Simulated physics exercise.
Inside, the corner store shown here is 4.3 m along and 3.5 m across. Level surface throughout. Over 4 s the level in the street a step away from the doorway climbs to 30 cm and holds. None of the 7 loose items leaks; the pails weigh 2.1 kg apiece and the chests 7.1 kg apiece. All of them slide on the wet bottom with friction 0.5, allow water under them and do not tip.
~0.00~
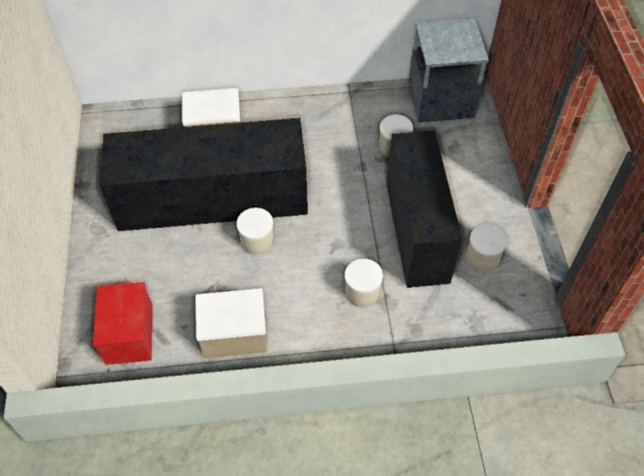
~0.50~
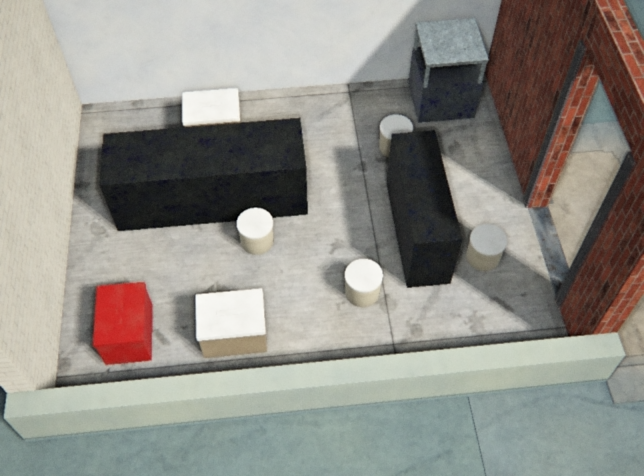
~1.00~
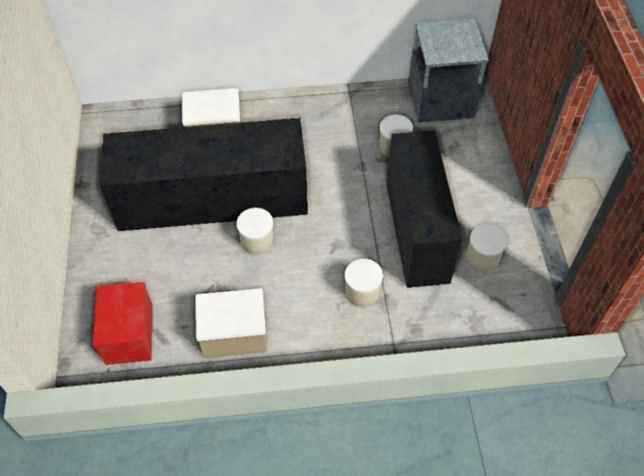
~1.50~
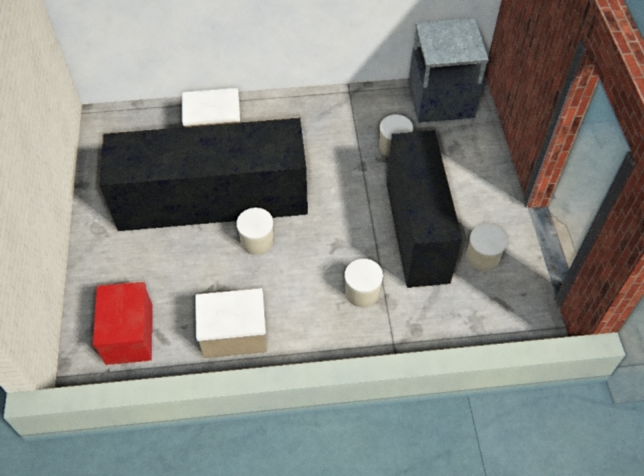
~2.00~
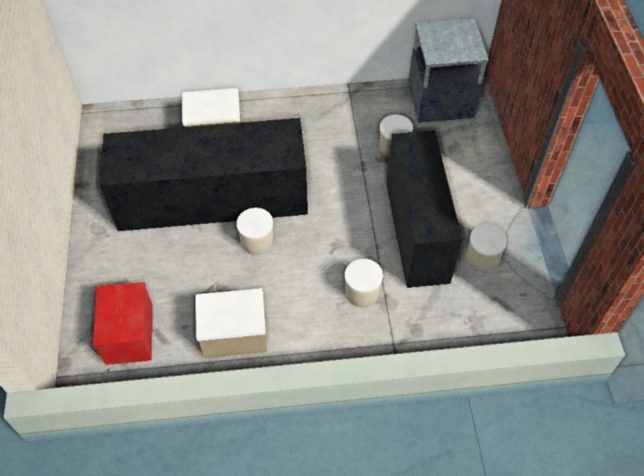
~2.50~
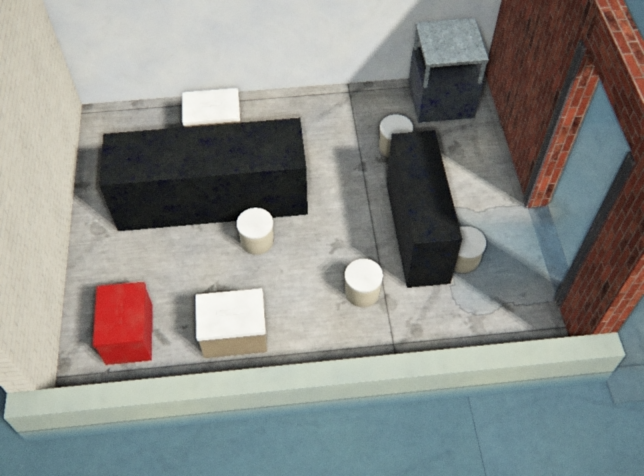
Water spreads outside and enters through the brick doorway, and a pale cylinder shifts slightly left.
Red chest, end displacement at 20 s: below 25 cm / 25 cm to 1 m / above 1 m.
Above 1 m.
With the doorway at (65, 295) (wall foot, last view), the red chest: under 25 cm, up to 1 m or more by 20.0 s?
Result for the red chest: Large displacement.
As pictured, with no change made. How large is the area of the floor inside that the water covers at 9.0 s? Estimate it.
Wet area: Approx. 13 m2.
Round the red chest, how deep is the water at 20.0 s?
Roughly 27 cm deep.
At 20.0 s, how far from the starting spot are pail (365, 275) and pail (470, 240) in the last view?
Net displacement, in order: 80 cm; 300 cm.
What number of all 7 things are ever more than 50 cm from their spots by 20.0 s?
7 of them.
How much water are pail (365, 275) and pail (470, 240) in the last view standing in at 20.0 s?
Some 19 cm at the first, some 27 cm at the second.
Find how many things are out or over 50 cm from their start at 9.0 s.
5 of them.
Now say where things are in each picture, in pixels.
In the first frame, the red chest at (119, 313), on the bottom; water covers 0.0 m2; 0 of 7 have shifted.
In the second frame, the red chest at (119, 313) rests on the ground; water covers 0.0 m2; 0 of 7 have shifted.
In the third frame, the red chest at (119, 313) rests on the ground; 0.0 m2 under water; 0 of 7 have shifted.
In the fourth frame, the red chest at (119, 313), on the bottom; 0.0 m2 under water; 0 of 7 have shifted.
In the fifth frame, the red chest at (119, 313) rests on the ground; 0.2 m2 under water; 0 of 7 have shifted.
In the sixth frame, the red chest at (119, 313), on the bottom; 0.9 m2 under water; 1 of 7 have shifted.
After 4.0 s the red chest is near (119, 313), 0.0 m from its start, aground; 1 afloat.
After 9.0 s the red chest is near (85, 113), 2.2 m from its start, afloat; 6 afloat.
After 16.0 s the red chest is near (187, 83), 2.4 m from its start, afloat; 7 afloat.
After 20.0 s the red chest is near (167, 110), 2.0 m from its start, afloat; 7 afloat.
